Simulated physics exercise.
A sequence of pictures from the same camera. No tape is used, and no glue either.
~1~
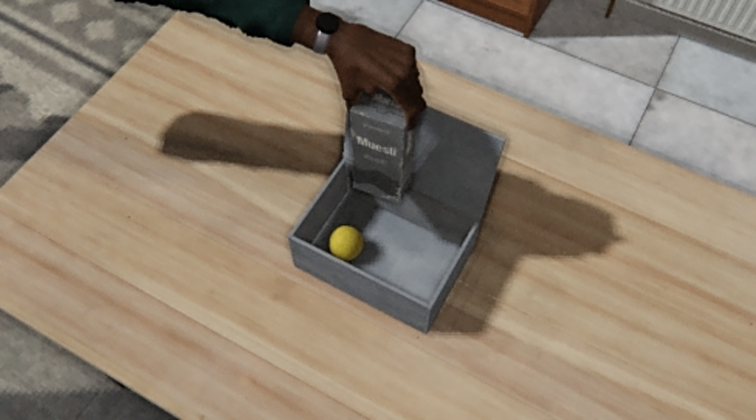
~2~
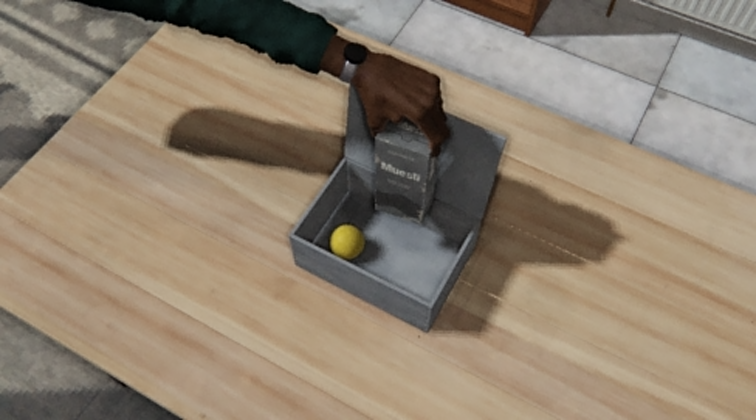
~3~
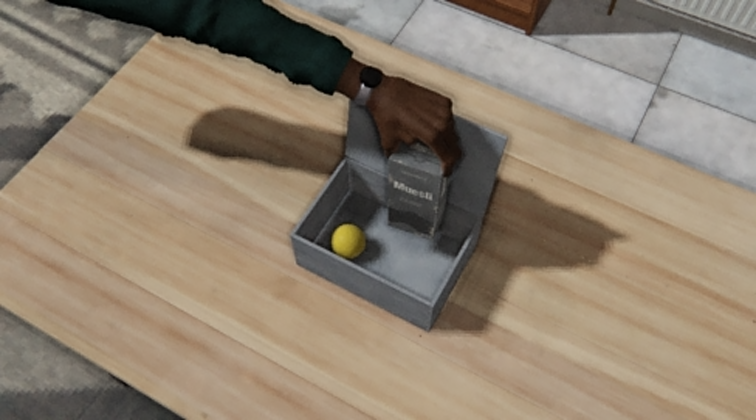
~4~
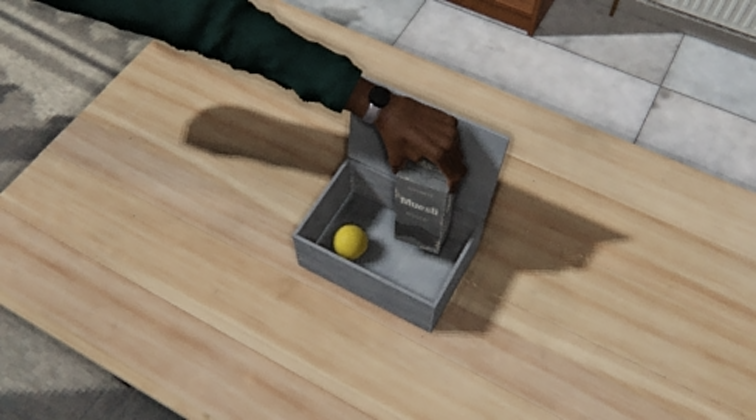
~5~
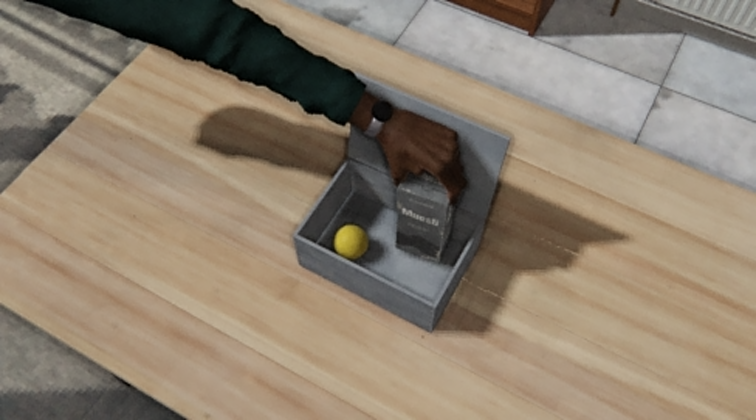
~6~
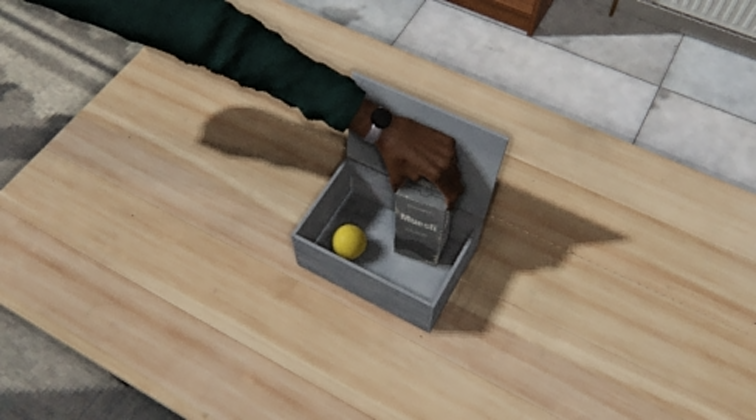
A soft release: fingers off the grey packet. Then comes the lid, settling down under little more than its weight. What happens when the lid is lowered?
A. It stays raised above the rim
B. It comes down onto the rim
It stays raised above the rim.
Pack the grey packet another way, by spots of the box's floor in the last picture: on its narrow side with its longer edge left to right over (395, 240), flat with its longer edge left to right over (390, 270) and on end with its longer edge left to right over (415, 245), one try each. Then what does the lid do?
Try 1: Lid goes down; try 2: Lid stays raised; try 3: Lid stays raised.
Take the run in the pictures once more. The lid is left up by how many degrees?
Some 20°.
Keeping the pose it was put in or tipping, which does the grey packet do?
Observation: The grey packet tilts over.
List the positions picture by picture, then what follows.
Coming down; grey packet (384, 148); yellow lemon (346, 243), in the first frame.
Coming down; grey packet (407, 172); yellow lemon (347, 242), in the second frame.
Coming down; grey packet (419, 190); yellow lemon (348, 242), in the third frame.
Coming down; grey packet (424, 205); yellow lemon (351, 242), in the fourth frame.
Coming down; grey packet (426, 216); yellow lemon (351, 242), in the fifth frame.
In place under the hand; grey packet (423, 221); yellow lemon (349, 242), in the sixth frame.
Then, 1.30 s later than the last frame, lid 80° above the rim.
Then, 1.70 s later than the last frame, lid 55° above the rim; grey packet tilted by 15° near (417, 233).
Then, 1.90 s later than the last frame, lid 32° above the rim; grey packet tilted by 41° near (407, 257).
When it is over, lid 21° above the rim; lying over in the box, grey packet; yellow lemon as before. End places, in pixels of the last picture, grey packet near (409, 260).
